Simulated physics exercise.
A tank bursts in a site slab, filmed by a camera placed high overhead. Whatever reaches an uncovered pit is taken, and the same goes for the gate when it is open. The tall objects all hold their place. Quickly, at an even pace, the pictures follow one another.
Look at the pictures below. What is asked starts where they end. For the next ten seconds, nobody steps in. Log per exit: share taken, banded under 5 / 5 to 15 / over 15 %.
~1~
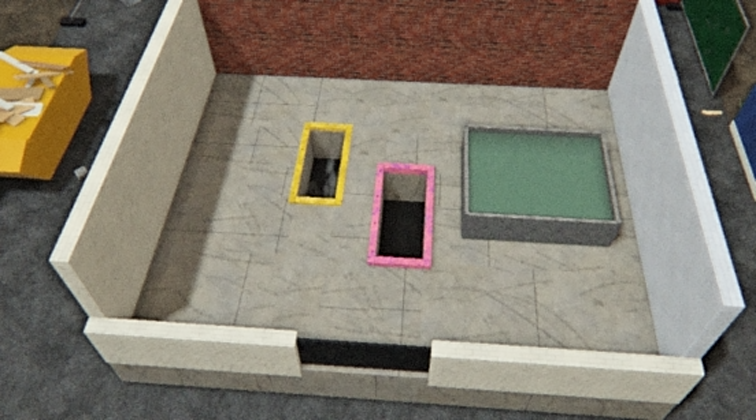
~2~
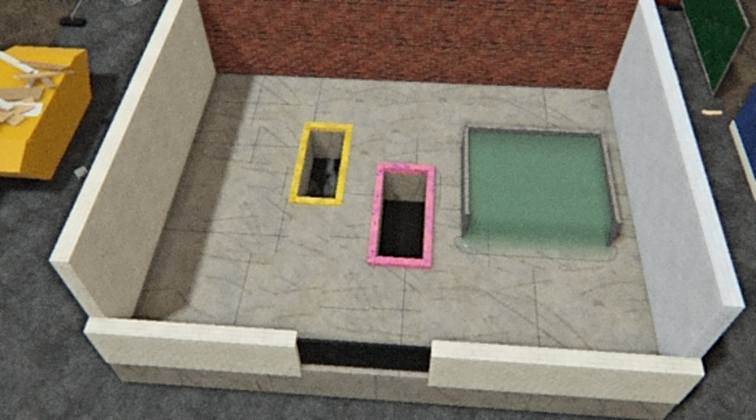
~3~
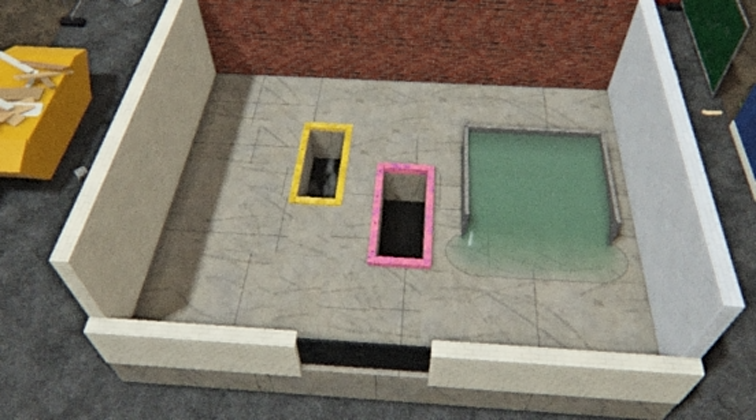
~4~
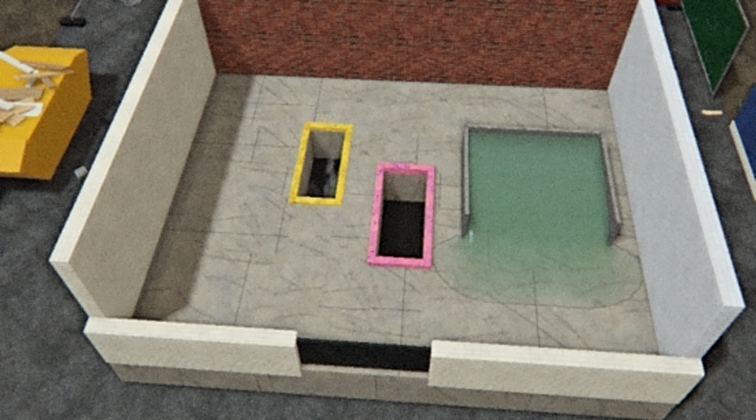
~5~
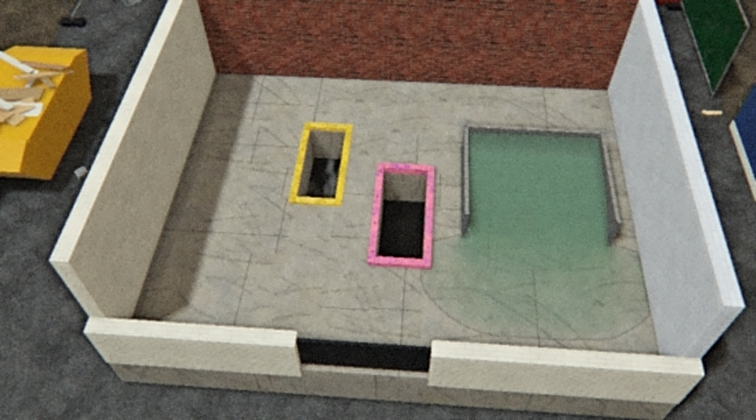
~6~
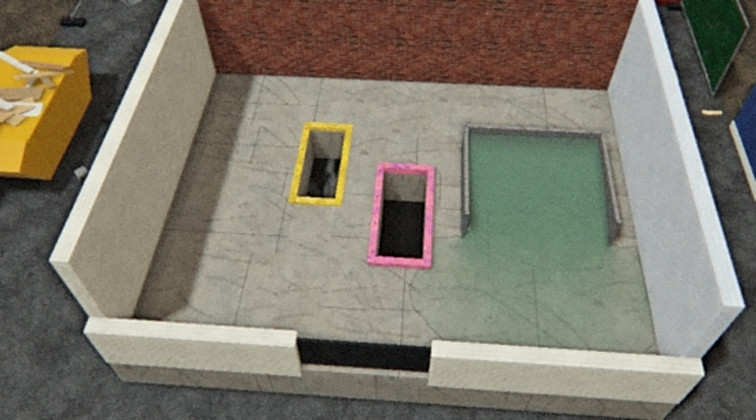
The gate is likely to claim a small share beneath five per cent; the yellow pit is likely to claim a small share beneath five per cent; the pink pit is likely to claim a small share beneath five per cent.
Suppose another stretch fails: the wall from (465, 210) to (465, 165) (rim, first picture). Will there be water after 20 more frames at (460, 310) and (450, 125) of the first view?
Well, the first place ends up drenched, and the second one drenched.
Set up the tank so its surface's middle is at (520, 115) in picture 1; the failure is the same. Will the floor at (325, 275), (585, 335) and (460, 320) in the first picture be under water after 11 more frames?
Unflooded - soaked - soaked.
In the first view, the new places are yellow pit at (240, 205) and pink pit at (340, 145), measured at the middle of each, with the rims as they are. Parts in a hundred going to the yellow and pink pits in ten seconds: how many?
The yellow pit takes 10 per cent, and the pink pit takes 0 per cent.
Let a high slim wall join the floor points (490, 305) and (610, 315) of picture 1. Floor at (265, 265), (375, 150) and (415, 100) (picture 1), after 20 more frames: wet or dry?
Going one after another, I'd say reached by the flood, then kept clear of the flood, then kept clear of the flood.
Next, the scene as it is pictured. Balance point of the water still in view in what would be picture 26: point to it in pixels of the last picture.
Near (487, 285).
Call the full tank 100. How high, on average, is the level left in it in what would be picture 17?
Close to 32 in a hundred.
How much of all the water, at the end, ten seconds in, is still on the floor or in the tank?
I'd put it near 98 %.
A moment on, water covers 20 % of the floor; the gate 0 %, the yellow pit 0 %, the pink pit 0 %.
Next, water covers 25 % of the floor; the gate 0 %, the yellow pit 0 %, the pink pit 0 %.
Then, water covers 45 % of the floor; the gate 0 %, the yellow pit 0 %, the pink pit 0 %.
Later, water covers 65 % of the floor; the gate 0 %, the yellow pit 0 %, the pink pit 1 %.
In the end, water covers 90 % of the floor; the gate 0 %, the yellow pit 0 %, the pink pit 1 %.
